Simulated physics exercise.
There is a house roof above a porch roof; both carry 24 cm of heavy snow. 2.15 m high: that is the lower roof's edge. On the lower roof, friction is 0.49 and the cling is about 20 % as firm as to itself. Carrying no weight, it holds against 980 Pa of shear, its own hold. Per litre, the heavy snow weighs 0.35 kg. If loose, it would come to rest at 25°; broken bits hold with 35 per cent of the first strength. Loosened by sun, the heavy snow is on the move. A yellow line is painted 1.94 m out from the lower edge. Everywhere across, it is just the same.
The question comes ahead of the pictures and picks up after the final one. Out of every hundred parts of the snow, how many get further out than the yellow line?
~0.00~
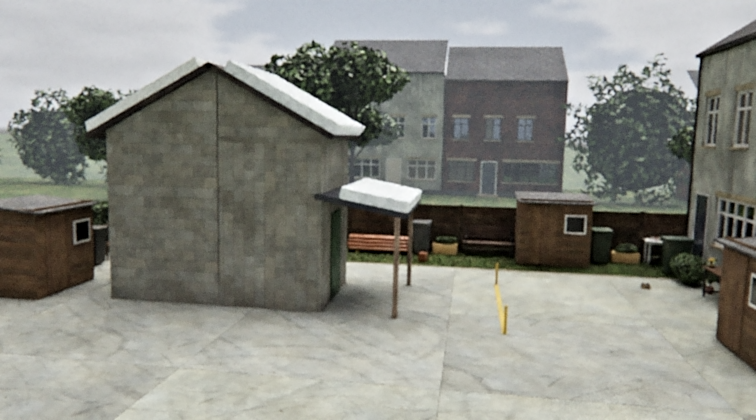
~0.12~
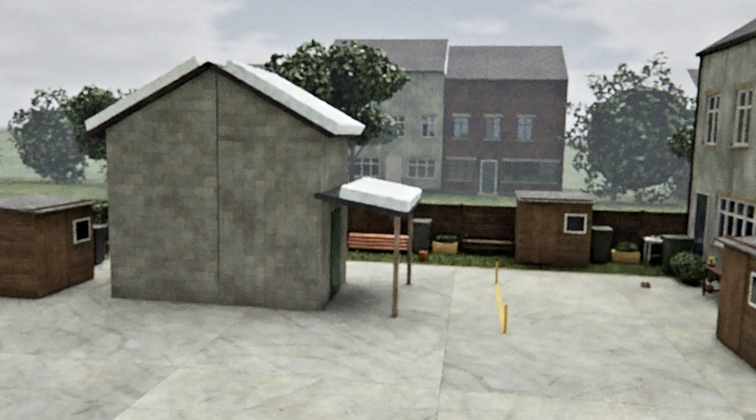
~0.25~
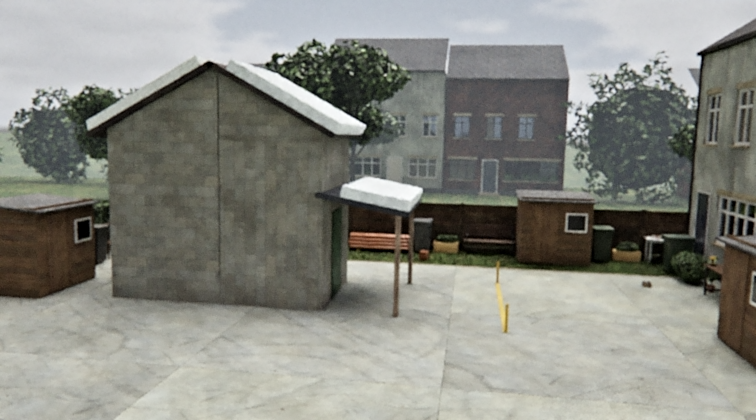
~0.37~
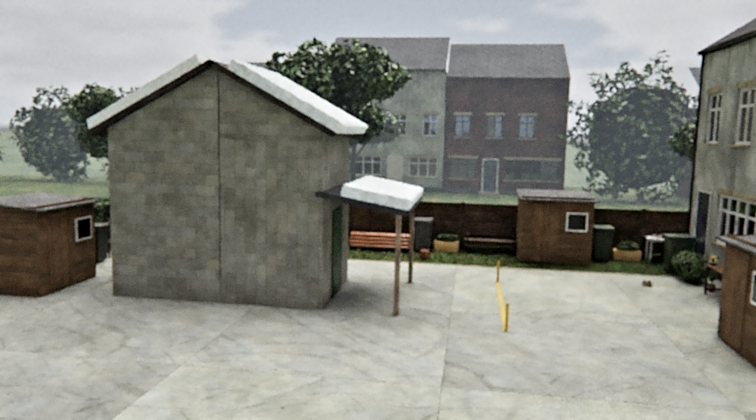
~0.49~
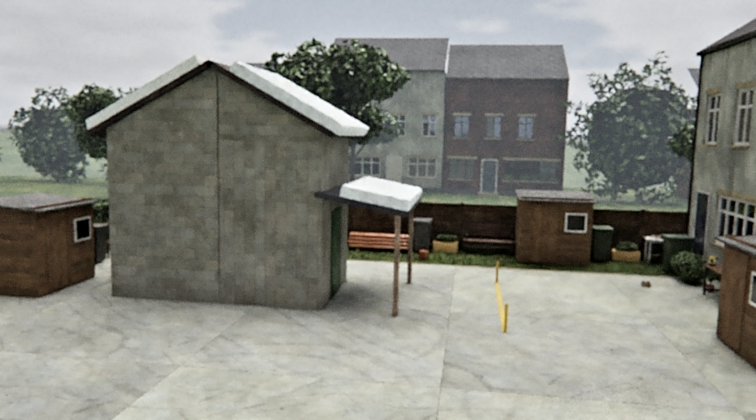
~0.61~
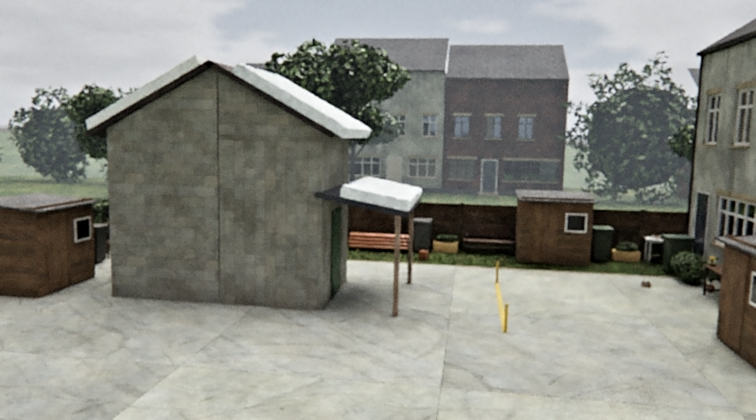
Around 0 in every hundred.
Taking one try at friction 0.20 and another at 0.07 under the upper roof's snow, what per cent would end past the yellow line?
Respectively near 12 % and near 25 %.
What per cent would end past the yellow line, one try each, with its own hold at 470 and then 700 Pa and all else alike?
Respectively 16 % and 6 %.
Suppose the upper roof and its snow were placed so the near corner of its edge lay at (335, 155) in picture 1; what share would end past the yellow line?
Result: Near 0 %.
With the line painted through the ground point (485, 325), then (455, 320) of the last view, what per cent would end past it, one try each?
First try 4 per cent, second try 18 per cent.
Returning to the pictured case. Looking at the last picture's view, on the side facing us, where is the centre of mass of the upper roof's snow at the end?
You'll find it around (423, 259).
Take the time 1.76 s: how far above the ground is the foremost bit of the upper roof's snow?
Measured height: Approx. 2.6 m.
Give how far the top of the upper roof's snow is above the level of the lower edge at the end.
I'd put it at around 0.7 m up.
By 1.14 s, none is below the lower edge and 0 % is past the line.
By 1.76 s, none is below the lower edge and 0 % is past the line.
By 2.38 s, none is below the lower edge and 0 % is past the line.
By 3.00 s, 42 % is below the lower edge and 0 % is past the line.
By 3.90 s, at the end, 43 % is below the lower edge and 0 % is past the line.
